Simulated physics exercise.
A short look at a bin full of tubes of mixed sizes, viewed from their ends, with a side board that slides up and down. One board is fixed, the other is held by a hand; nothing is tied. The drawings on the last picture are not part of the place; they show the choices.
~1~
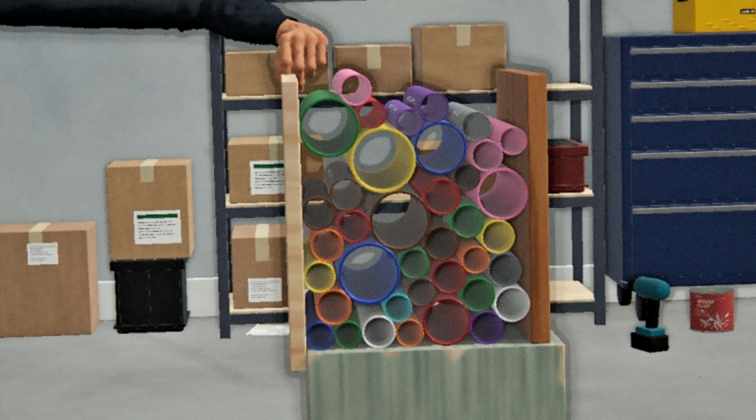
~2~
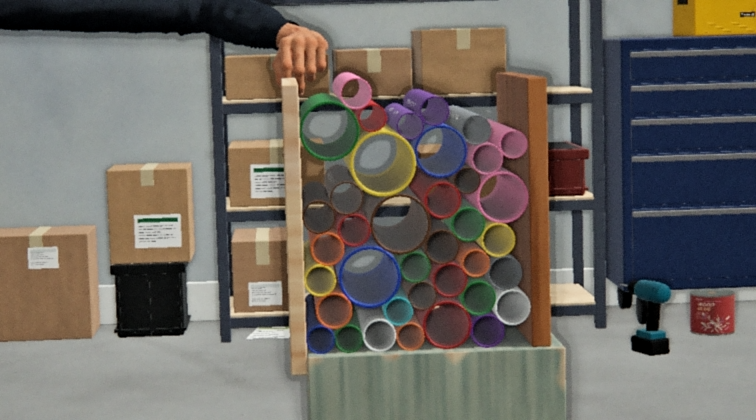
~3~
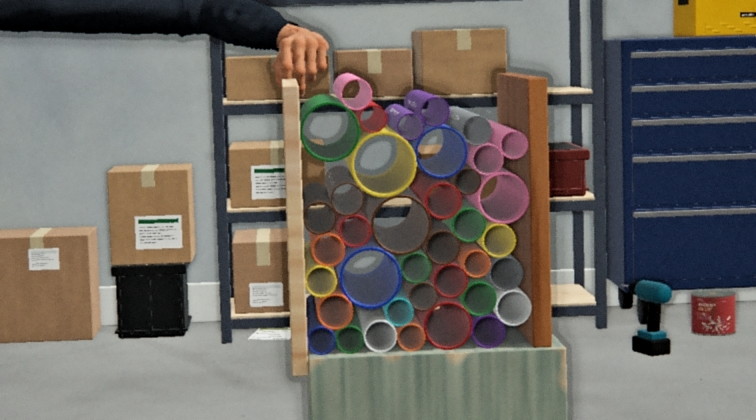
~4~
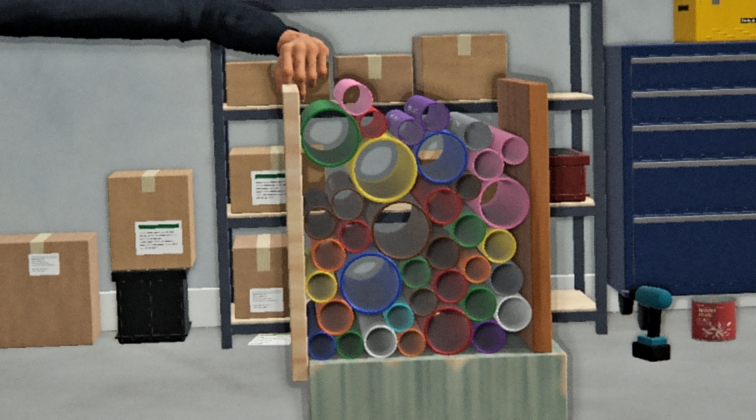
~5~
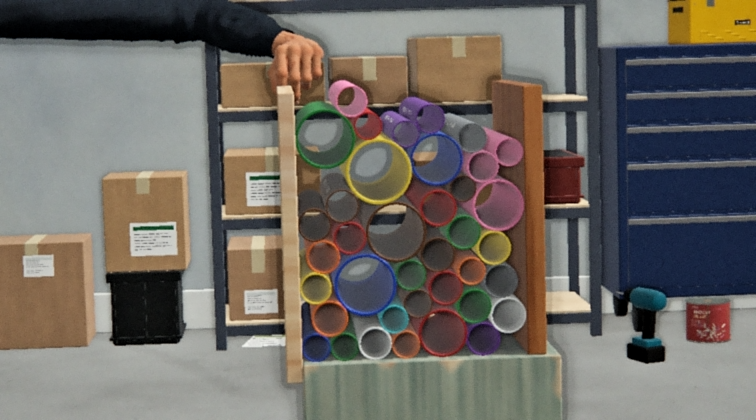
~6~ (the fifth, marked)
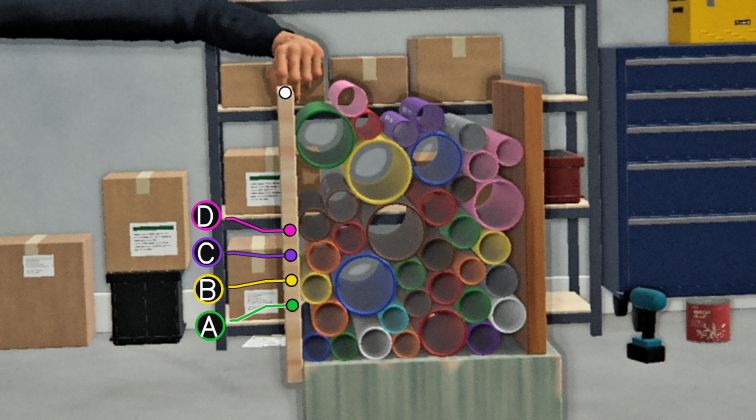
The video shows colourful tubes of mixed sizes, seen end-on and stacked between two upright boards, with a hand at the top of the left board. The view drifts slightly, while the hand, boards and tubes stay practically still.
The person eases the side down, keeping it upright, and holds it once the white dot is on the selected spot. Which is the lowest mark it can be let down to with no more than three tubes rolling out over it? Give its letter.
The lowest mark that will do is D.
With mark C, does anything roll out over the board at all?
Yes, at C.
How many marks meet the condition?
One of the four.
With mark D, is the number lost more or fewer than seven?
At D, fewer than seven.
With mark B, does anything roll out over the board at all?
At B: Yes.
On the copy, A at (292, 305); B at (291, 280); C at (291, 255); D at (290, 230); the white dot at (285, 93).
On D. First, top of the board (296, 154).
Then, top of the board (298, 222).
Finally, top of the board (298, 229), one out over the board.
By contrast, A more than three out over the board; B more than three out over the board; C more than three out over the board.
